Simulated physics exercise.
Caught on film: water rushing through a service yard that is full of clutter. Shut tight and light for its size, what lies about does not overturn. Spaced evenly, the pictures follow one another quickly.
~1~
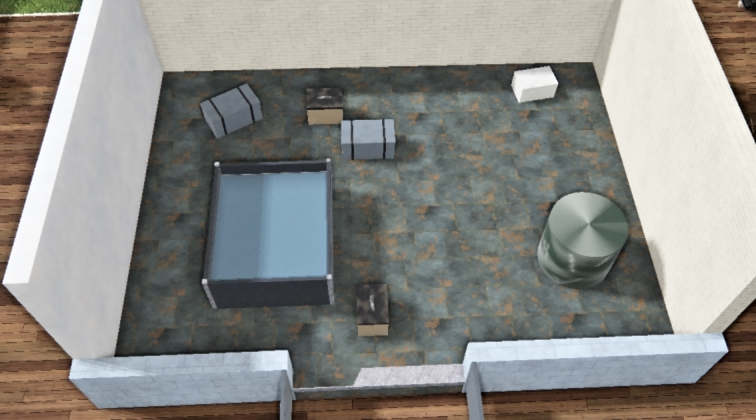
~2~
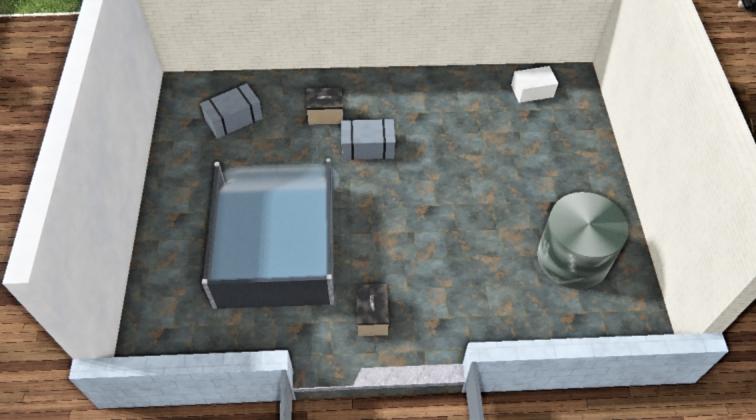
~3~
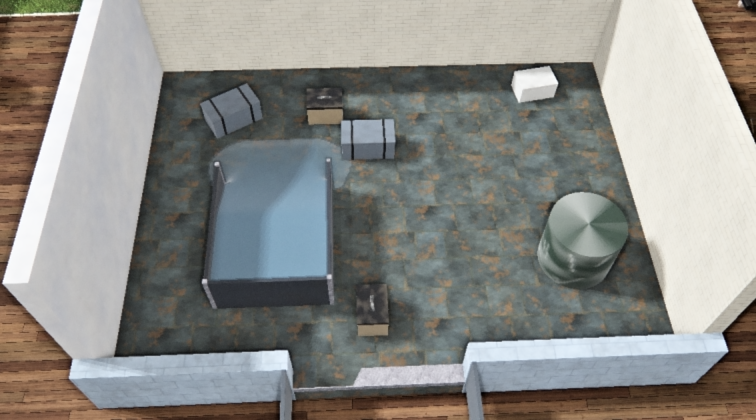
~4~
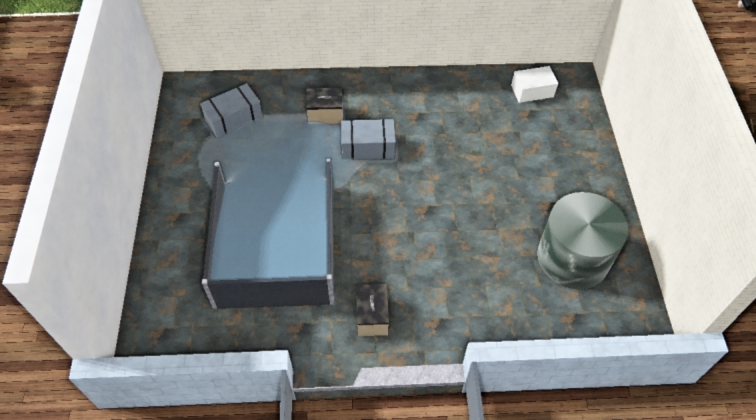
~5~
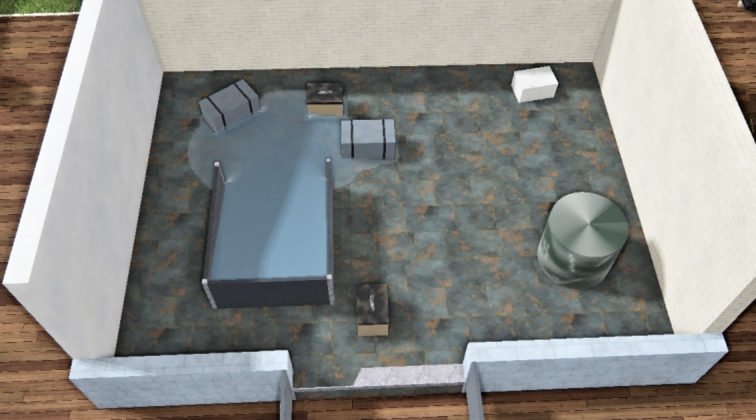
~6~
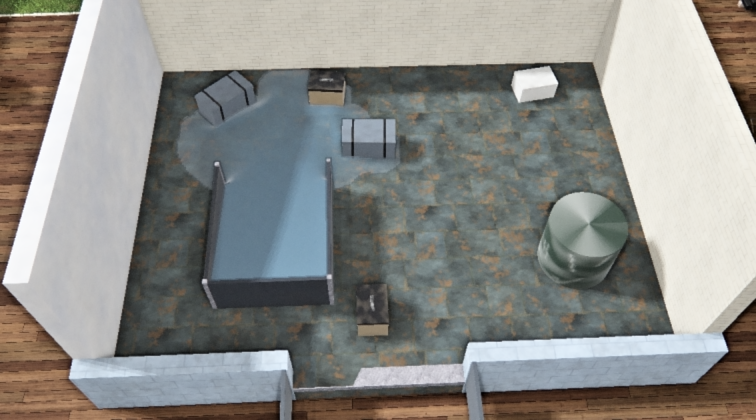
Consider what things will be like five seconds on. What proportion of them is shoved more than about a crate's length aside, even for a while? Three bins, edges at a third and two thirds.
Looks to me like two in three or more get shifted a long way.
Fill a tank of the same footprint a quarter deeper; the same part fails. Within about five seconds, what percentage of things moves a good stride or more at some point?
About 80 %.
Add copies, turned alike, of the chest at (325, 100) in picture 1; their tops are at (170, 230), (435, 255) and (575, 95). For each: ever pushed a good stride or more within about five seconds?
Taking them one at a time: Gets driven off, then remains close, then gets driven off.
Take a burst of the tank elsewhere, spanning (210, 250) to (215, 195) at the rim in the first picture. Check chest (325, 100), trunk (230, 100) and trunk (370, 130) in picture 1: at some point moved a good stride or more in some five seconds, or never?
Result per item - displaced that far / displaced that far / short of that distance.
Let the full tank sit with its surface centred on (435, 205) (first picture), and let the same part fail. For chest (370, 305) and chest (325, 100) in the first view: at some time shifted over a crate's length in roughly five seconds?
Respectively: Lacked the distance and got displaced that much.
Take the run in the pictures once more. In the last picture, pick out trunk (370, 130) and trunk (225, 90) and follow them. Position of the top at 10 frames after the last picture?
Expect them at roughly (429, 101) and roughly (182, 57).
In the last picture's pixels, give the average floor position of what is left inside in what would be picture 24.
(446, 147).
A moment on, 2 of 5 are well off their spots; 0 afloat.
Next, 3 of 5 are well off their spots; 2 afloat.
Later, 3 of 5 are well off their spots; 2 afloat.
In the end, 4 of 5 are well off their spots, and 4 have been at some point; 2 afloat.
